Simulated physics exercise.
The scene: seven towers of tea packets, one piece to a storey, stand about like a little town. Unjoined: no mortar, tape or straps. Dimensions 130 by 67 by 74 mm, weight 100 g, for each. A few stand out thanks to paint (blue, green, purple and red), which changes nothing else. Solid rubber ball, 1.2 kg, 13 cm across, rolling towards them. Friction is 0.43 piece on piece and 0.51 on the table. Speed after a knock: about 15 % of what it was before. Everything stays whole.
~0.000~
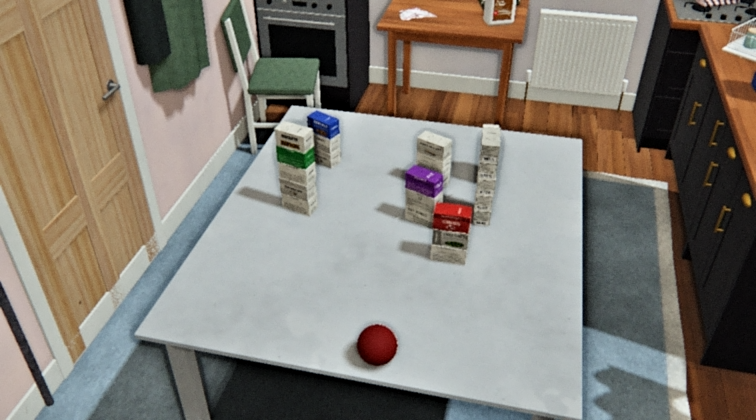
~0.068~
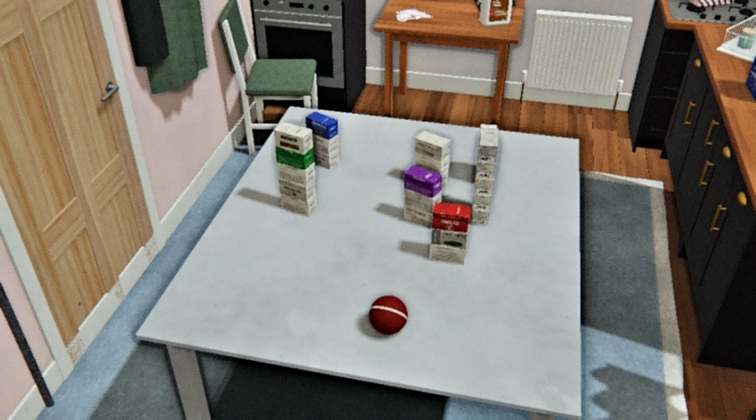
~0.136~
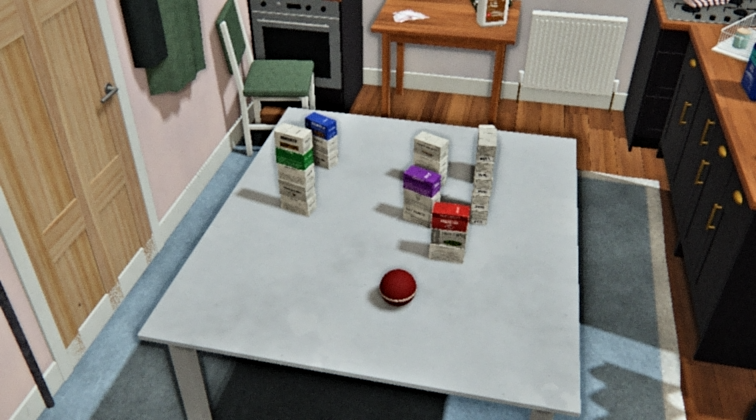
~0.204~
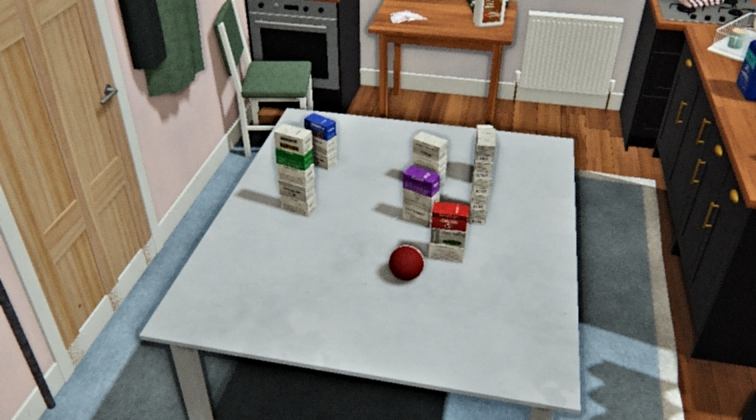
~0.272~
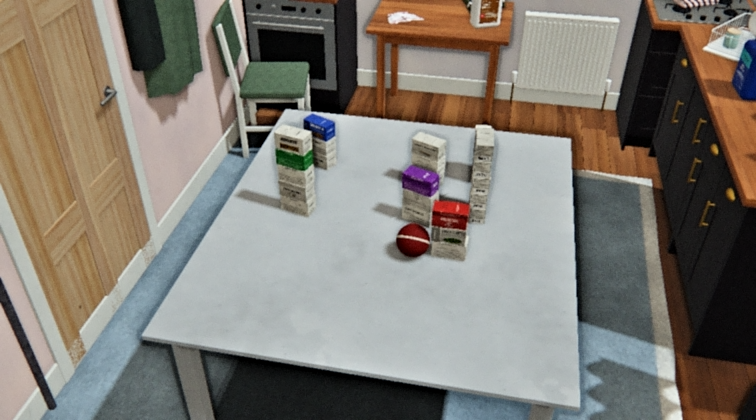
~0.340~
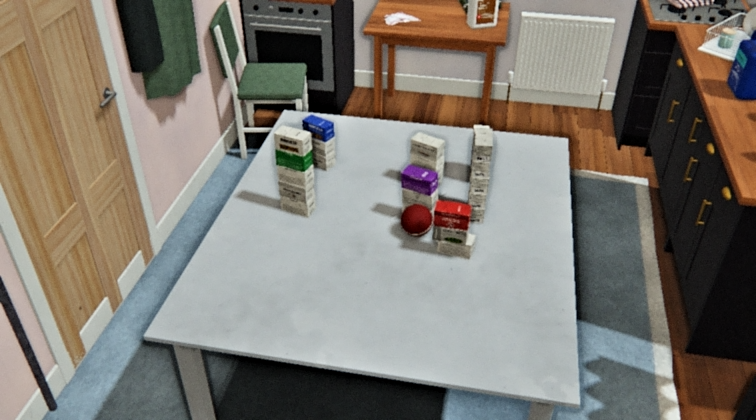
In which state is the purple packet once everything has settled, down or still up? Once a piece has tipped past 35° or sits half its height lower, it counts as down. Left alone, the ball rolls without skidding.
In the end the purple packet is down.
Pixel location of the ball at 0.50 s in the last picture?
Look close to (422, 189).
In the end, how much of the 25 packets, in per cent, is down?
That comes to around 15 percent.
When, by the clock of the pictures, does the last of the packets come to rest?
1.5 s, roughly.
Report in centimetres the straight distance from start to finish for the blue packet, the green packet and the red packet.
Start to finish, close to blue 0, green 0, red 2 centimetres.
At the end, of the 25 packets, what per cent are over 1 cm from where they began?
35 percent.
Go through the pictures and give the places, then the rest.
In the first picture (pixels give the middle of a visible side; the camera moves round a little), ball (377, 345) 47 cm from contact, 1.9 m/s; purple packet (420, 186); red packet (451, 224); blue packet (318, 128); none has stirred.
The second picture shows ball (389, 315) 34 cm from contact, 1.9 m/s; purple packet (418, 186).
The third picture shows ball (398, 288) 22 cm from contact, 1.9 m/s; purple packet (417, 186).
The fourth picture shows ball (406, 263) 9 cm from contact, 1.9 m/s; purple packet (417, 186).
The fifth picture shows ball (413, 240) after contact, 1.8 m/s; purple packet (416, 186); one has shifted.
The sixth picture shows ball (417, 220) after contact, 1.5 m/s; purple packet (416, 185); red packet (451, 221) 13 mm from its place; blue packet (314, 132); steepest lean 4°, the packet at (417, 200); movement in 5 of them.
After 0.50 s, ball still moving; 2 of the 25 packets down; purple packet 57° from how it stood; red packet 20 mm from its place.
After 0.66 s, ball still moving; 2 of the 25 packets down; purple packet on its side; red packet 20 mm from its place.
After 1.02 s, ball still moving; 4 of the 25 packets down; purple packet upside down; red packet 20 mm from its place.
In the end (1.5 s), ball rolling away; 4 of the 25 packets down; purple packet upside down; red packet 20 mm from its place; blue packet unmoved. From the last view, middles, purple packet near (431, 202), red packet near (454, 215).
